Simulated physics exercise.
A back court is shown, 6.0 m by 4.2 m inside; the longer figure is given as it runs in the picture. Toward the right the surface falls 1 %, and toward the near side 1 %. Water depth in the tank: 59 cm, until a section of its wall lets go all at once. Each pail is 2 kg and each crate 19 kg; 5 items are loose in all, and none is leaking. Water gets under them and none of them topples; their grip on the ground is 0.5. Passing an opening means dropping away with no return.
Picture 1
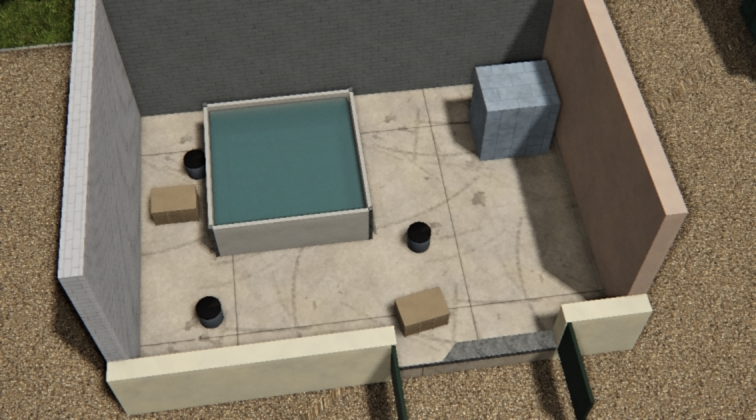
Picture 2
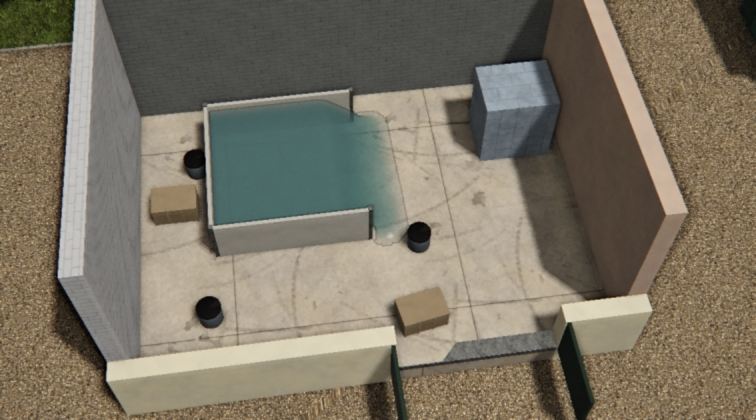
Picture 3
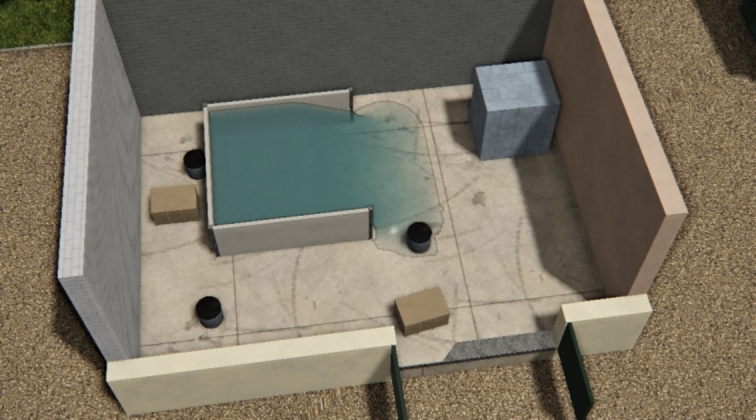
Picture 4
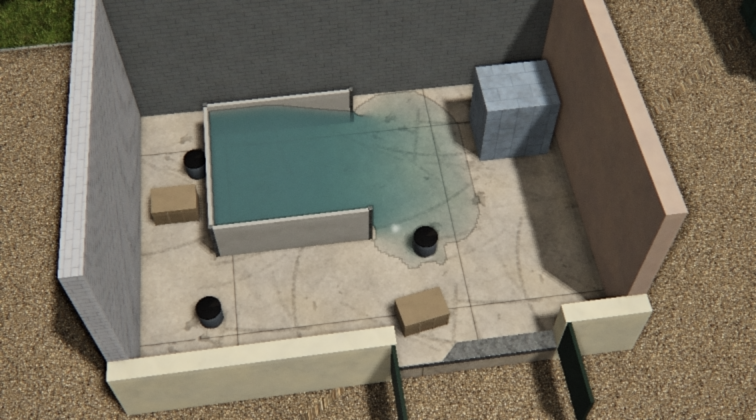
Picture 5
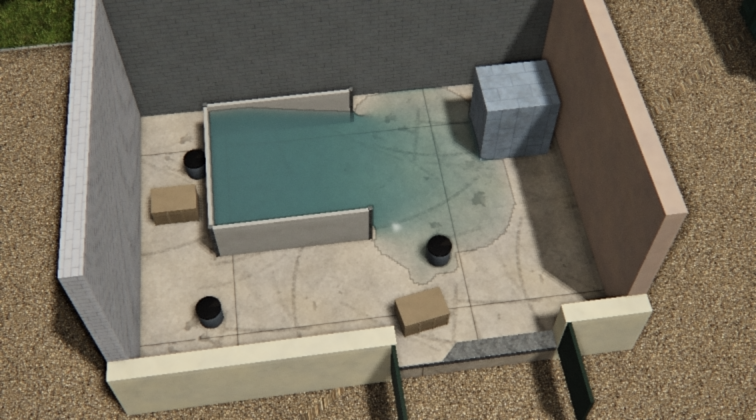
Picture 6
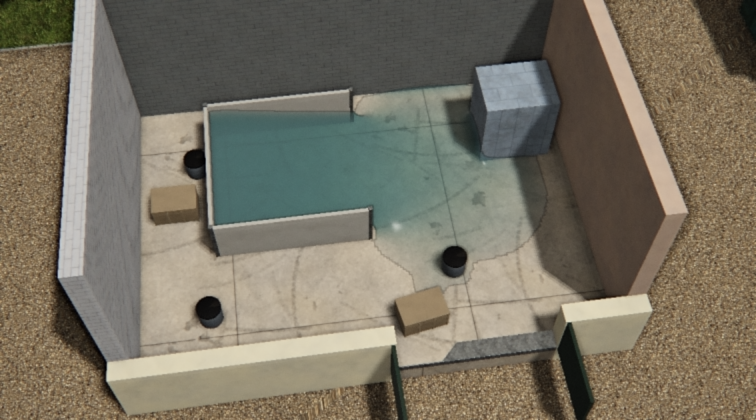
The clip opens on a walled court with a square tank of teal water, dark pails, tan crates and a large grey block. The tank's right side disappears and water spreads rightward across the paving, reaching a nearby pail, then pushing it toward the lower right while the other loose items stay put.
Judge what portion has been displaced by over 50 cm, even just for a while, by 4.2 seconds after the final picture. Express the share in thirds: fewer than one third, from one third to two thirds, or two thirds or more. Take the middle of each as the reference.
From one third to two thirds.
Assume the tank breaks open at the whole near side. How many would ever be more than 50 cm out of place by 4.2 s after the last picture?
Then 4.
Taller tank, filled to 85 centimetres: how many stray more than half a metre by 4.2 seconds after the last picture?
Count under that change: 3.
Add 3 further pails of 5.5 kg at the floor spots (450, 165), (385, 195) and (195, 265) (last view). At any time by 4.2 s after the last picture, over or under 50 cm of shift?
Check, in order - exceeded, exceeded, not exceeded.
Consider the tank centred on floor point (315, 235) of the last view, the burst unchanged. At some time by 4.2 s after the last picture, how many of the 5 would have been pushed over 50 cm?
In that case 2 of them.
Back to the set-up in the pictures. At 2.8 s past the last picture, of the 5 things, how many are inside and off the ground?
It comes to 0.
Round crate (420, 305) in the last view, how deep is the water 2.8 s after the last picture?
About 5 cm.
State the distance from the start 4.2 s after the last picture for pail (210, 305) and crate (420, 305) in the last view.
In turn: 0 cm, 140 cm.
Then, 0.4 s after the last picture 1 of 5 are over 50 cm from their spots; 0 afloat.
Then, 1.5 s after the last picture 1 of 5 are over 50 cm from their spots; 0 afloat.
Then, 2.8 s after the last picture 1 of 5 are over 50 cm from their spots; 0 afloat.
Then, 4.2 s after the last picture 2 of 5 are over 50 cm from their spots, and 2 have been at some point; 0 afloat.
